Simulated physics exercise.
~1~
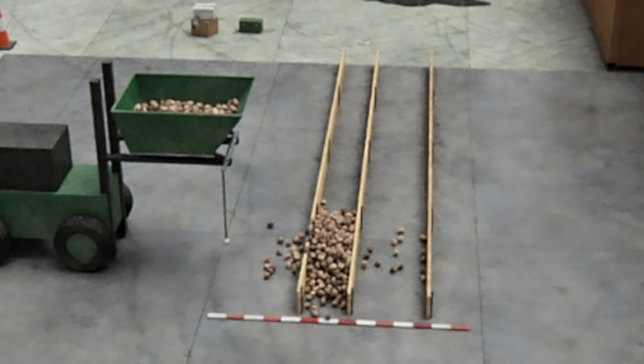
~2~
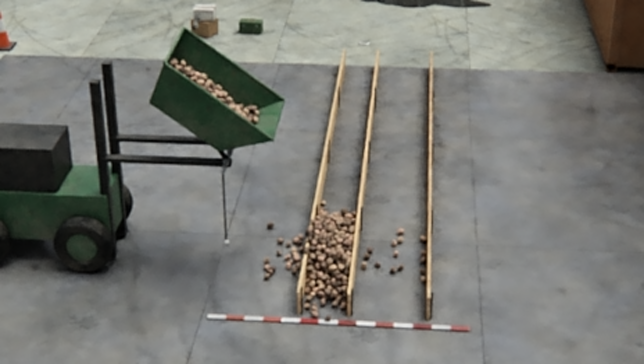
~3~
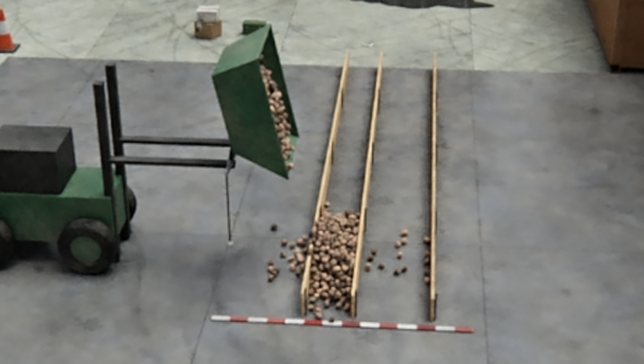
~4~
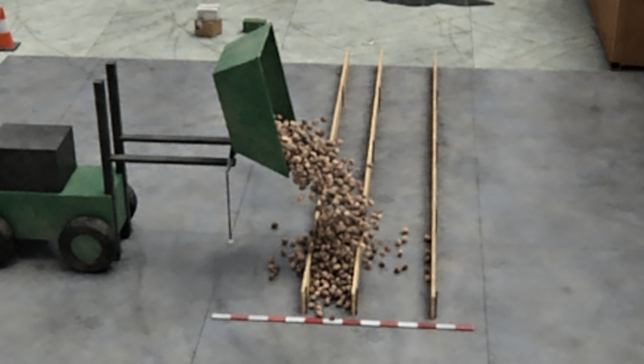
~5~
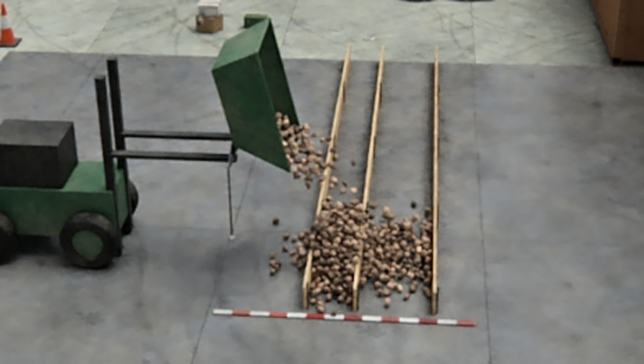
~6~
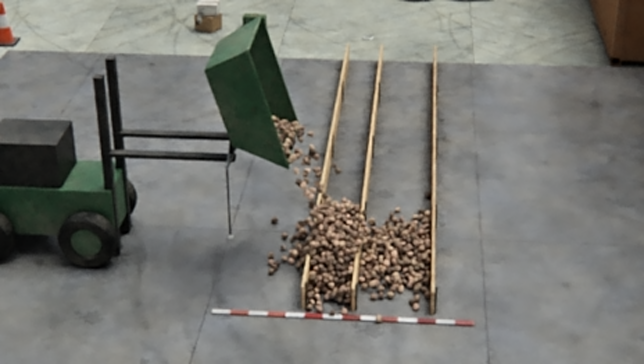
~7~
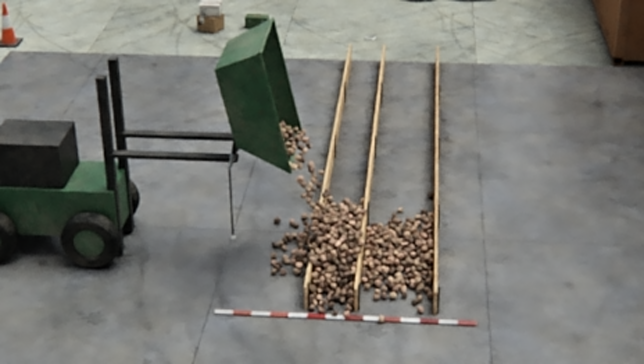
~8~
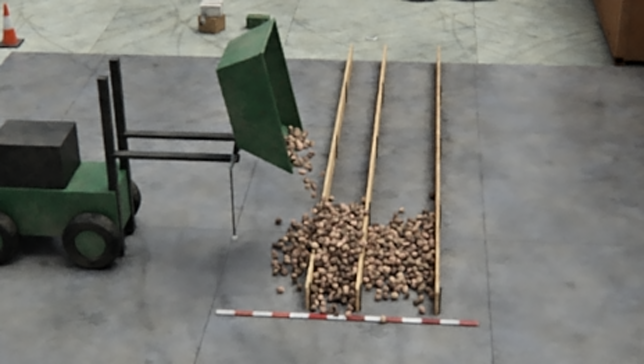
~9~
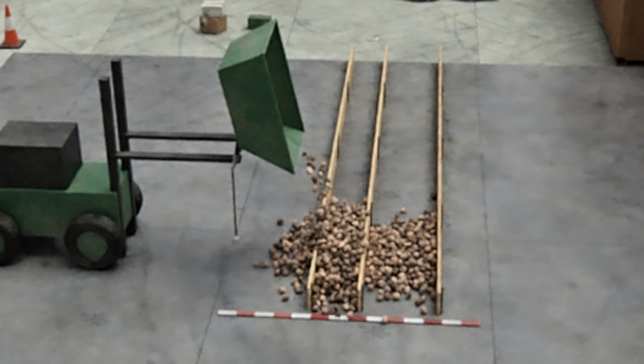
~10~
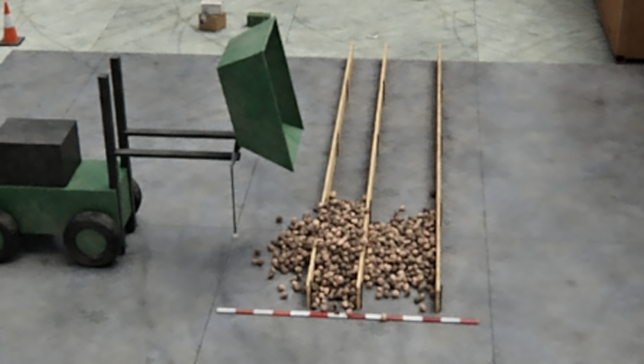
Green forklift tipping its skip to the right, jolting it and pouring brown stones over planks until empty, leaving a spread heap.
